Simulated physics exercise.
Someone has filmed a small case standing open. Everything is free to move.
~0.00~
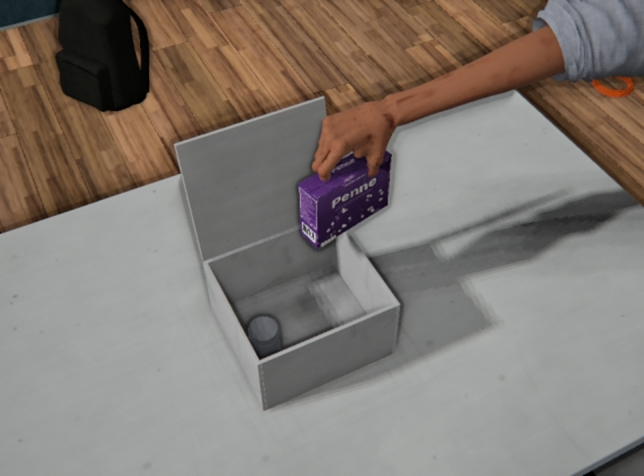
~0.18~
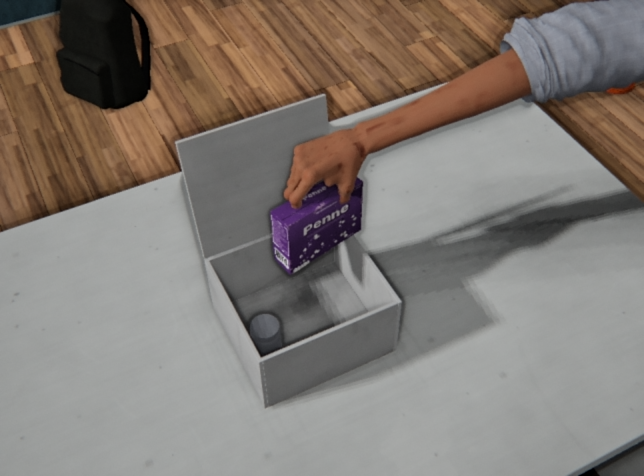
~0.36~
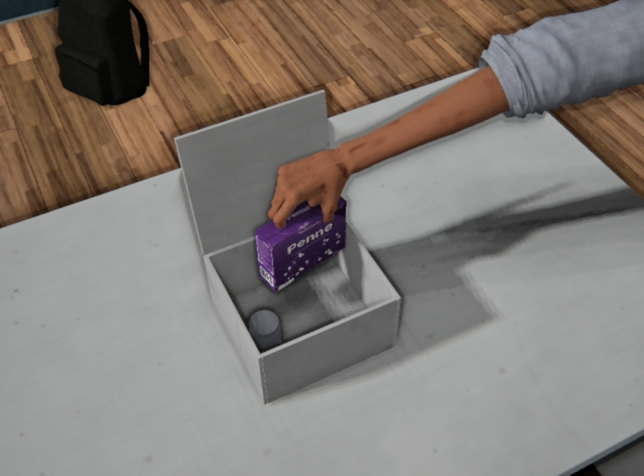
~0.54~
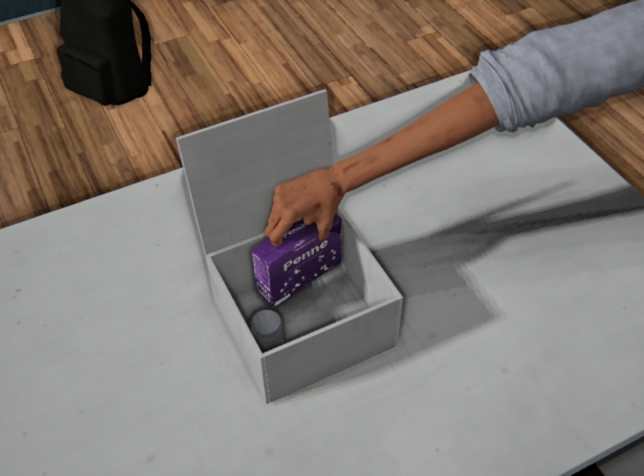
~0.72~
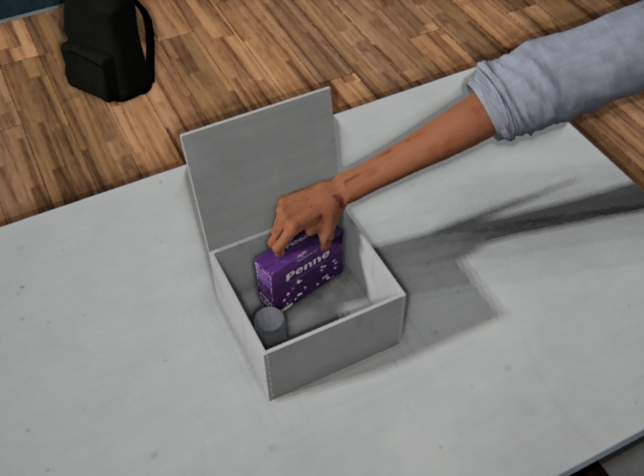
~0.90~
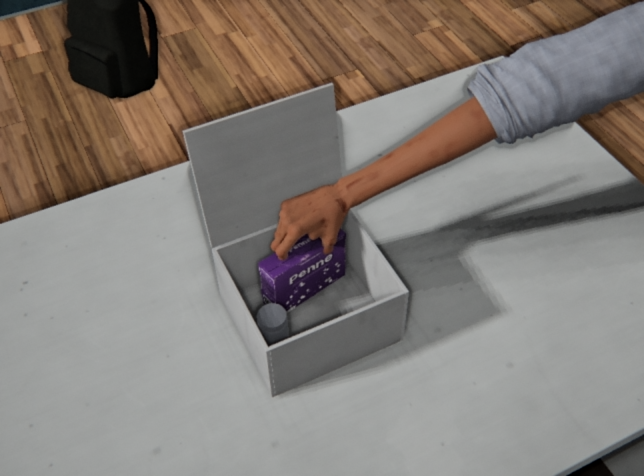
In this clip, a hand holds a purple packet above an open grey case with a small grey shaker inside, moves it left and down, and lowers it into the case beside the shaker, still gripping it.
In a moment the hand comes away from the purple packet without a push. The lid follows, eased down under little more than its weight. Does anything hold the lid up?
It sits on the rim.
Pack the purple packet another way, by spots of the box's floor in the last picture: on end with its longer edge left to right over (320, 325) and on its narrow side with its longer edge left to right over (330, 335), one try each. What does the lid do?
First, it stays ajar; second, it is held up.
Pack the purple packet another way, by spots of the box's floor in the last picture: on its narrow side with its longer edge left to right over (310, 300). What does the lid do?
Then it sits on the rim.
After 2.20 s, lid 78° above the rim.
After 2.60 s, lid 50° above the rim.
After 3.00 s, lid 13° above the rim.
At rest (3.6 s), lid shut; both in place. Seen from the same camera at the end, purple packet near (304, 269).
